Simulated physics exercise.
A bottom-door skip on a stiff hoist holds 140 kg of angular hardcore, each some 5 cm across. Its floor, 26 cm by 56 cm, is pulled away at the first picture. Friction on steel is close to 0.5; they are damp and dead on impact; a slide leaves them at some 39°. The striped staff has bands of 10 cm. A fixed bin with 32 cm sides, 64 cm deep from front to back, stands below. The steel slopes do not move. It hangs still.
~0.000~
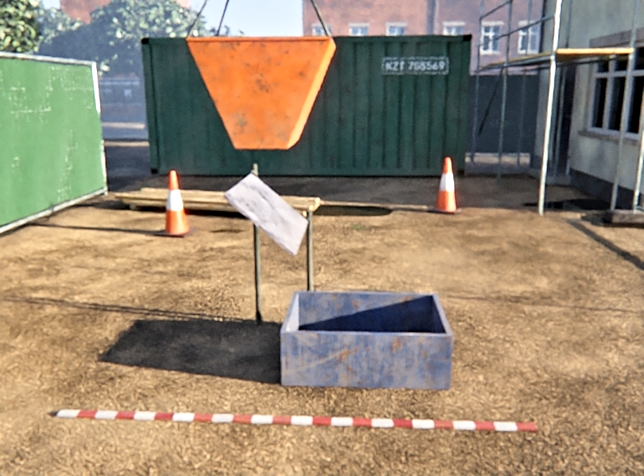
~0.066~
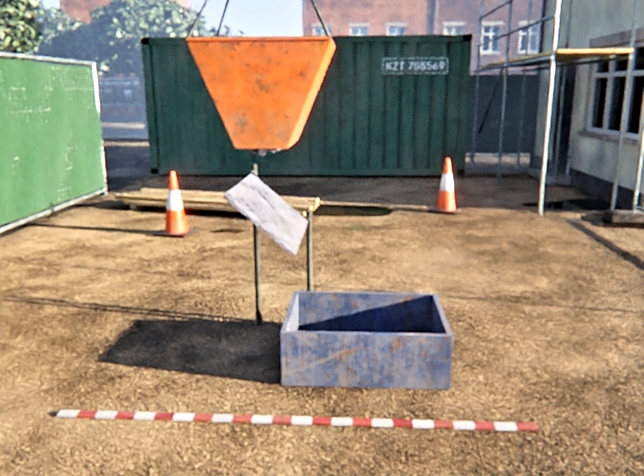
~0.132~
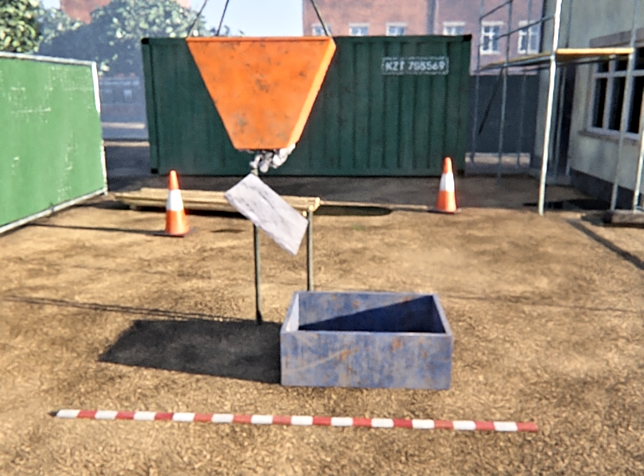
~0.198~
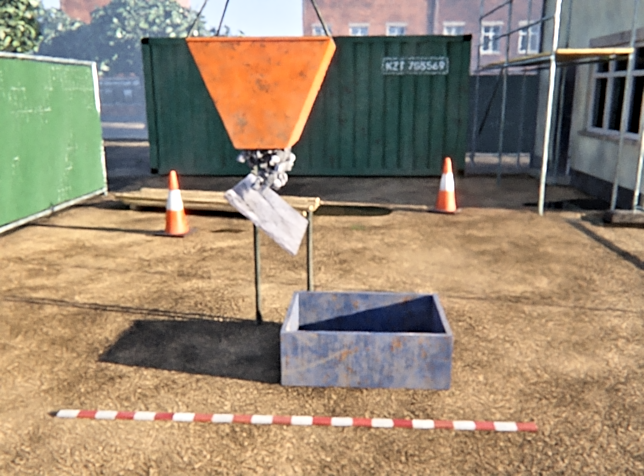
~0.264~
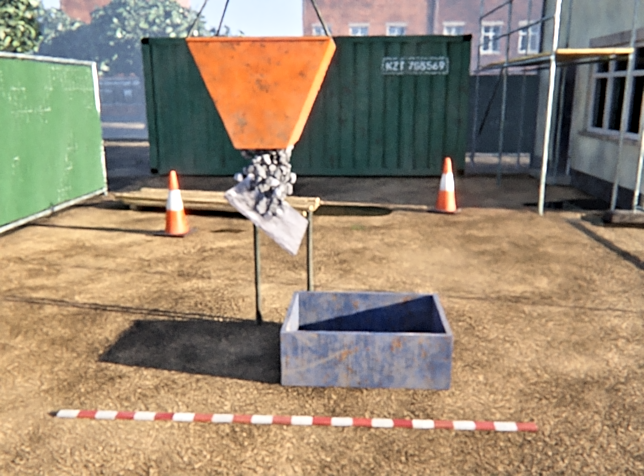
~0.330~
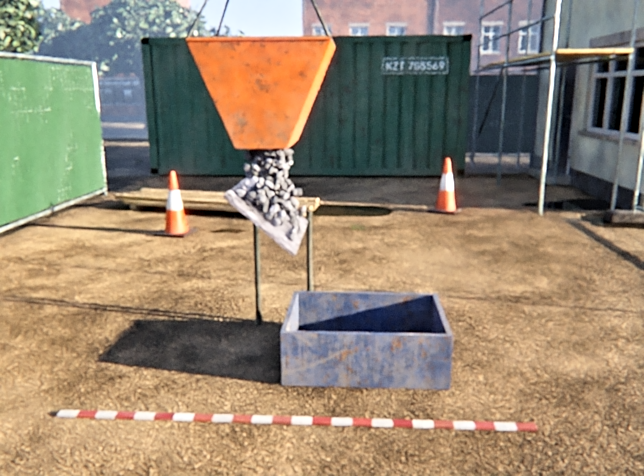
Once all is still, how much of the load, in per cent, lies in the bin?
Close to 74 in a hundred.
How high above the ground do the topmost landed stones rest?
Some 28 cm high.
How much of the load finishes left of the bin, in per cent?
About 0 per cent.
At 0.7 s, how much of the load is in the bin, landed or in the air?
Some 30 per cent.
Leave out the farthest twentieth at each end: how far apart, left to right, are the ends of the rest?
Roughly 70 cm.
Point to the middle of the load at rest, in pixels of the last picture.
Around (374, 346).
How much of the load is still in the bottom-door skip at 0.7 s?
About 25 per cent.
After 0.7 s, 26 % in the bottom-door skip, 32 % on the steel, 6 % falling or lying left of the bin, 30 % falling or lying in the bin, 7 % falling or lying beside or right of the bin; the stones farthest right are at (400, 350).
After 1.1 s, 0 % in the bottom-door skip, 19 % on the steel, 61 % falling or lying in the bin, 20 % falling or lying beside or right of the bin; the stones farthest right are at (435, 355).
After 1.7 s, 0 % in the bottom-door skip, 74 % falling or lying in the bin, 26 % falling or lying beside or right of the bin; the stones farthest right are at (476, 375).
After 2.6 s, 0 % in the bottom-door skip, 74 % falling or lying in the bin, 26 % falling or lying beside or right of the bin; the stones farthest right are at (475, 358).
After 4.5 s, 0 % in the bottom-door skip, 74 % in the bin, 26 % beside or right of the bin; the stones farthest right are at (475, 358).
